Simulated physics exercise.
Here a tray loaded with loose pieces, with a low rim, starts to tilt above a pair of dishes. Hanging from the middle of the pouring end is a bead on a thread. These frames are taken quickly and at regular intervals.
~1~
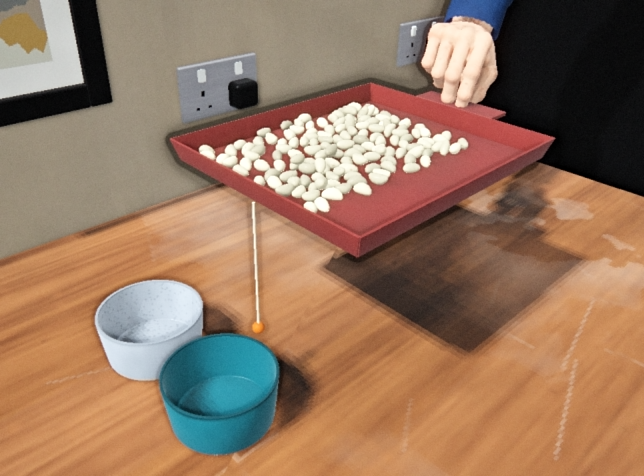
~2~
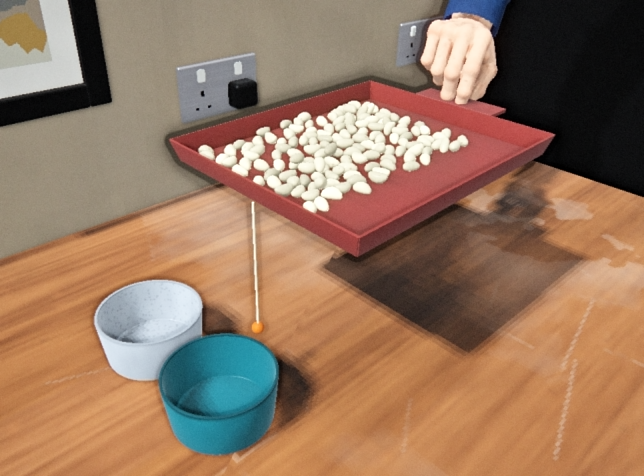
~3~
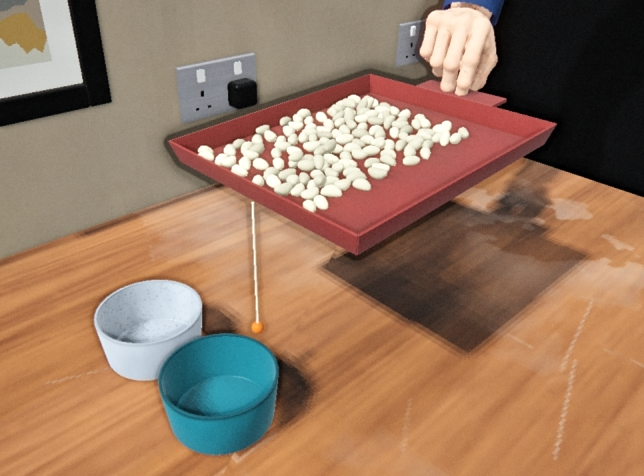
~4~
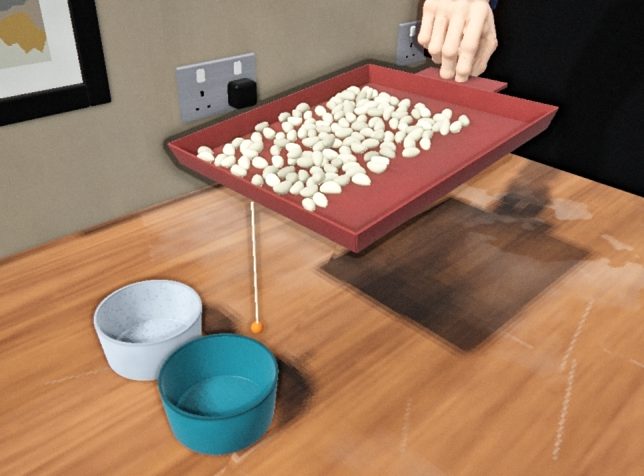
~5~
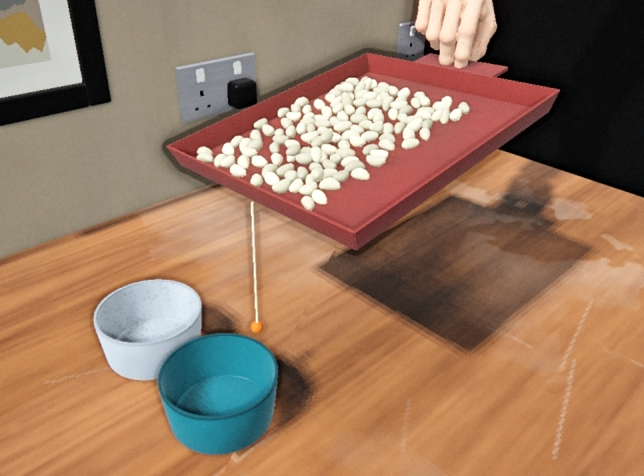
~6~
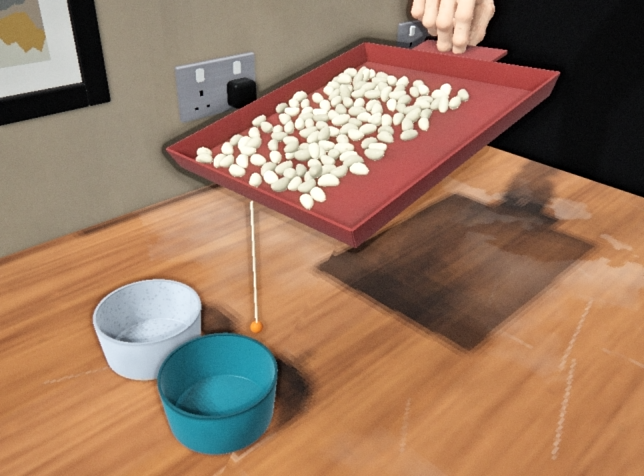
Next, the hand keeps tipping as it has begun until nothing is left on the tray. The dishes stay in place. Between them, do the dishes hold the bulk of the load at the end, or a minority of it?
The dishes end up holding in excess of half.
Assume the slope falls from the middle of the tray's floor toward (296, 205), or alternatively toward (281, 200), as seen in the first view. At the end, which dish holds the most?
Result - first place: The right side, second place: The right side.
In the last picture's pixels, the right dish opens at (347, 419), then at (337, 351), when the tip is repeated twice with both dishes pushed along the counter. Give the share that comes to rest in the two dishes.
Roughly 0% the first time and 0% the second time.
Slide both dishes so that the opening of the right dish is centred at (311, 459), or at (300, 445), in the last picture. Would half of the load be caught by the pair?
For the two places in order: A minority share, a minority share.
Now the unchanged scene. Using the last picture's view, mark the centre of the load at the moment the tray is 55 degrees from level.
Look around (254, 119) in the last picture.
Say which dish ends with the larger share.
Of the two, the left-side one is the fuller.
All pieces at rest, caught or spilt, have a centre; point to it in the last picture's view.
Centre at rest: Close to (154, 346).
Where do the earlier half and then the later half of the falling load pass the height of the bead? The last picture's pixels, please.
Earlier portion about (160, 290); later portion about (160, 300).
Soon after the last picture, tray tipped steeply; all on the tray.
A little later, tray tipped right over; most on the tray; a small part in the left dish; about a quarter in the air.
Later still, tray tipped past a quarter turn; about a quarter in the right dish; about two thirds in the left dish; a small part outside both.
At rest, tray tipped past a quarter turn; about a quarter in the right dish; about two thirds in the left dish; a small part outside both.
